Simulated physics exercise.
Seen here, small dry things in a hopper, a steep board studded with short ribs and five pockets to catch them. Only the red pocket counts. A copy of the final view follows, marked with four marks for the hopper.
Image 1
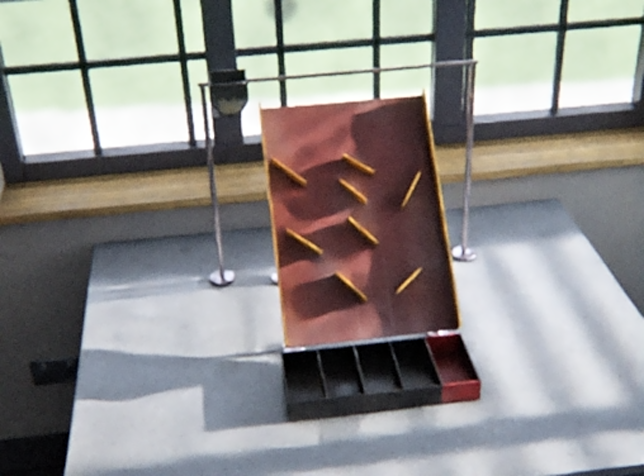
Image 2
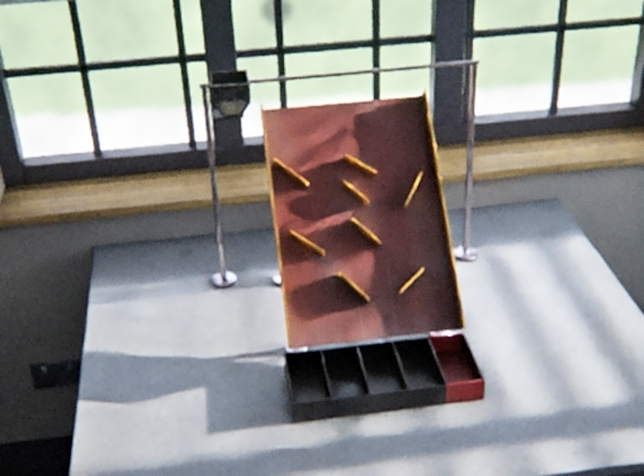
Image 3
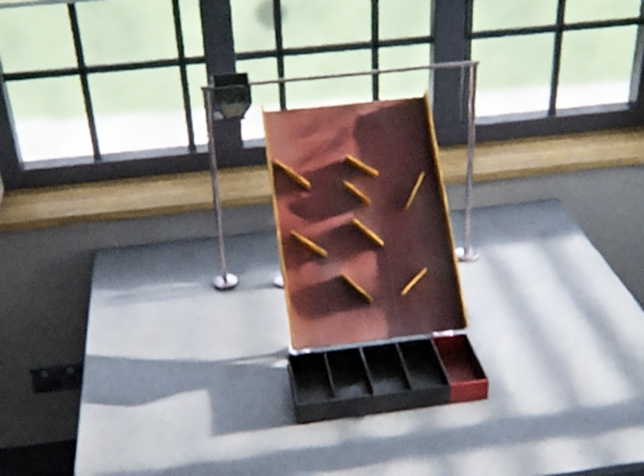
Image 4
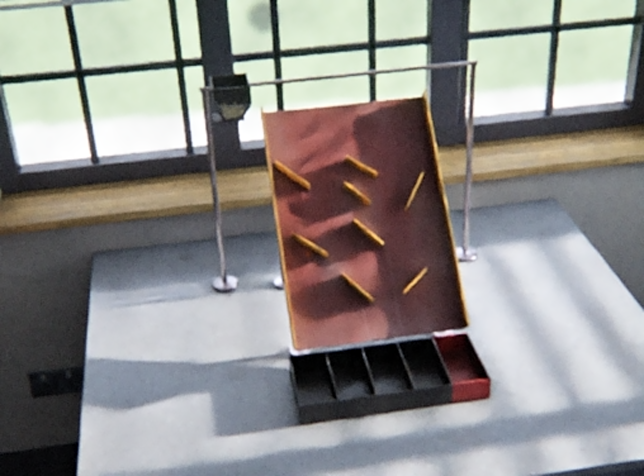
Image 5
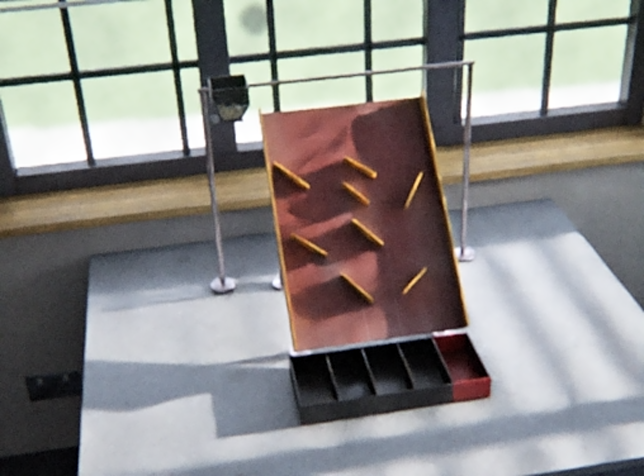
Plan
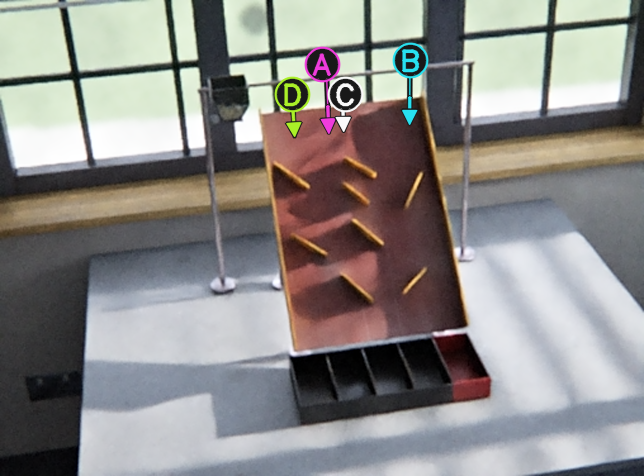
The view shifts slightly while the ribbed red board and pockets below it stay still.
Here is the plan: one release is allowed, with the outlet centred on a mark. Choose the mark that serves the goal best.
Go for B.
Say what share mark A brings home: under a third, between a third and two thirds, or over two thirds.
Mark A gives under a third.
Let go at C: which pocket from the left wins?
It is the third one.
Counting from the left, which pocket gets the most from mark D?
It is the fourth one.
On the marked copy, mark A meets the board at (328, 128); mark B meets the board at (409, 119); mark C meets the board at (343, 126); mark D meets the board at (294, 131).
With A, just a few in the red pocket, almost all in other pockets, just a few outside the box.
With B, roughly half in the red pocket, roughly a third in other pockets, about a tenth outside the box.
With C, just a few in the red pocket, almost all in other pockets.
With D, about a tenth in the red pocket, almost all in other pockets.
